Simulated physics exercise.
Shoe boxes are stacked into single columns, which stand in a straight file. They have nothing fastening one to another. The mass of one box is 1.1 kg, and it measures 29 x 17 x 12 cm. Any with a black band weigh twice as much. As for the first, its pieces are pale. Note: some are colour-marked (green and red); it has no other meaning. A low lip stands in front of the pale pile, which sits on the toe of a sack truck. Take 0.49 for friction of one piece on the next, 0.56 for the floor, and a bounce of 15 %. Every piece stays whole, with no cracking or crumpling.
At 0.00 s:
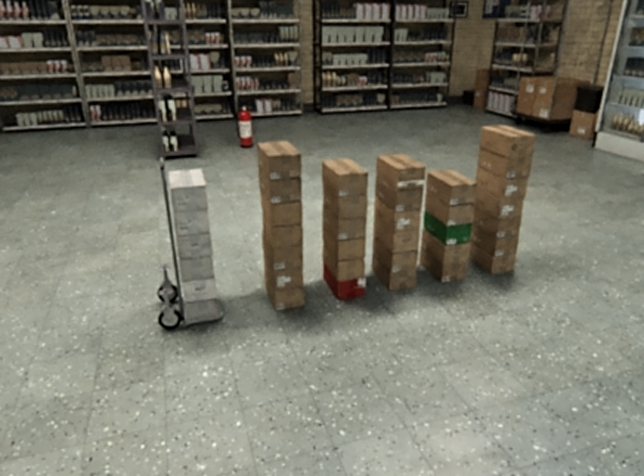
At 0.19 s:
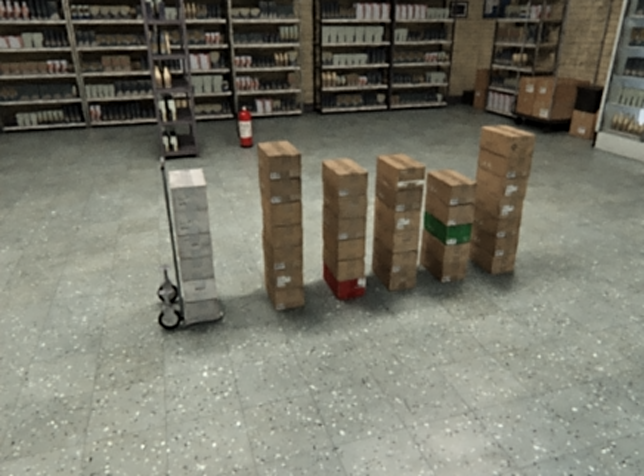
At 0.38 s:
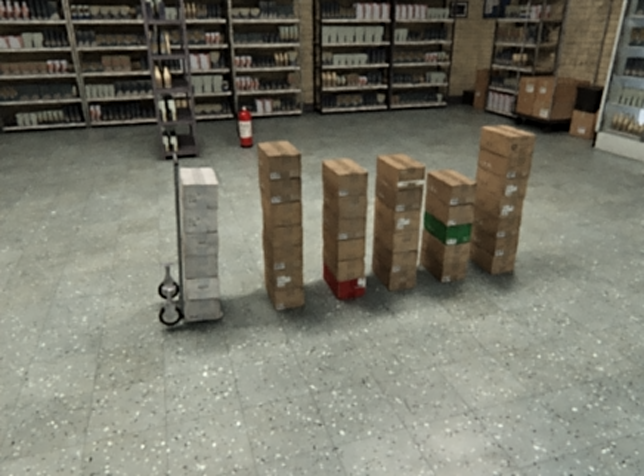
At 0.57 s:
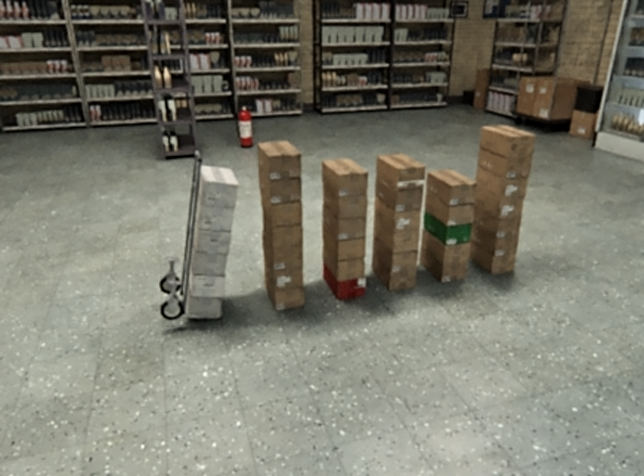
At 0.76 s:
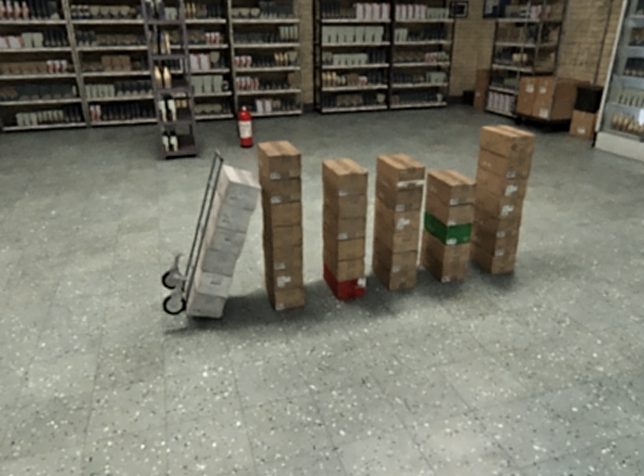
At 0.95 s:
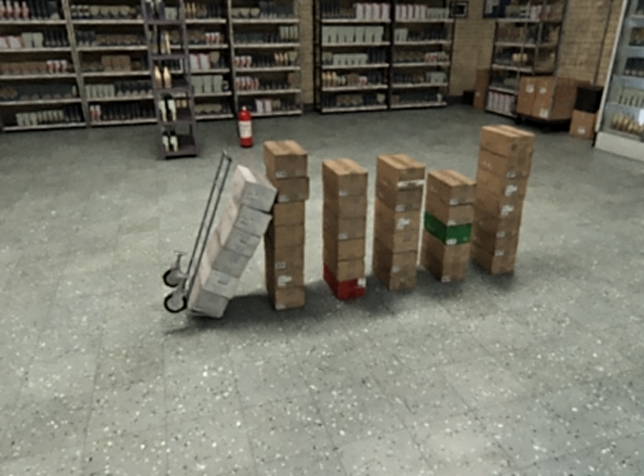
At first, a hand truck carrying a column of pale boxes stands upright to the left of five brown stacks, one with a red box and one with a green. The truck then tilts steadily rightward, until the pale boxes lean against the nearest brown stack and its upper boxes shift slightly right.
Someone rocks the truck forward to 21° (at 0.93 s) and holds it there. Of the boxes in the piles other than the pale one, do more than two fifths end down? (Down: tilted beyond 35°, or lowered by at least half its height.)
Yes - the portion down tops two fifths.
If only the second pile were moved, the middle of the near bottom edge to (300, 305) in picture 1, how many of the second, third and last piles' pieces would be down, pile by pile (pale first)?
Per pile - second: 6, third: 6, last: 6.
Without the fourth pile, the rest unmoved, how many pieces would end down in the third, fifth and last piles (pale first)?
Pile by pile, that comes to third 5, fifth 4 and last 7.
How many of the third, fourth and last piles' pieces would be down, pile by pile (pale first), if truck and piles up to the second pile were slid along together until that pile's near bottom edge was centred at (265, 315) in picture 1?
Count of fallen pieces - third: 6; fourth: 6; last: 7.
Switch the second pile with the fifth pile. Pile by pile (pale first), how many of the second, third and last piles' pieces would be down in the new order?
Second 5, third 6, last 7.
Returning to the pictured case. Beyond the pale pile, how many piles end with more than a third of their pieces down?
The answer is 5.
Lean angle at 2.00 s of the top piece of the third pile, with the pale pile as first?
About 30°.
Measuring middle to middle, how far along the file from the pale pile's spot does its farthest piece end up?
Distance along: Near 70 cm.
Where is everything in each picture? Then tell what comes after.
In the first picture (places mark the middle of the side facing us), truck frame (167, 203) 0° forward; green box (435, 227); red box (352, 289); the rest undisturbed.
In the second picture, truck frame (167, 203) 0° forward; green box (435, 227).
In the third picture, truck frame (178, 199) 4° forward, top of the pale pile leaning 4°; green box (435, 227); the rest undisturbed.
In the fourth picture, truck frame (196, 195) 12° forward, top of the pale pile leaning 12°; green box (435, 227); the rest undisturbed.
In the fifth picture, truck frame (214, 193) 18° forward, top of the pale pile leaning 20°; red box (352, 289); the rest undisturbed.
In the sixth picture, truck frame (220, 193) 21° forward, top of the pale pile leaning 24°; red box (352, 289); green box (435, 227); 4 disturbed, none down.
After 1.46 s, 6 of the pale pile down; none of the 31 other boxes down, 10 disturbed.
After 2.00 s, 6 of the pale pile down; 6 of the 31 other boxes down; red box leaning 23°.
After 2.52 s, 6 of the pale pile down; 20 of the 31 other boxes down; red box leaning 46°; green box leaning 28°.
After 3.00 s, 6 of the pale pile down; 29 of the 31 other boxes down; red box leaning 46°; green box leaning 15°, 11 cm lower.
At rest (3.9 s), 6 of the pale pile down; 29 of the 31 other boxes down; red box leaning 46°; green box leaning 37°, 14 cm lower. That is 94 per cent. As the last picture would show them, middles, red box near (355, 270), green box near (520, 236).
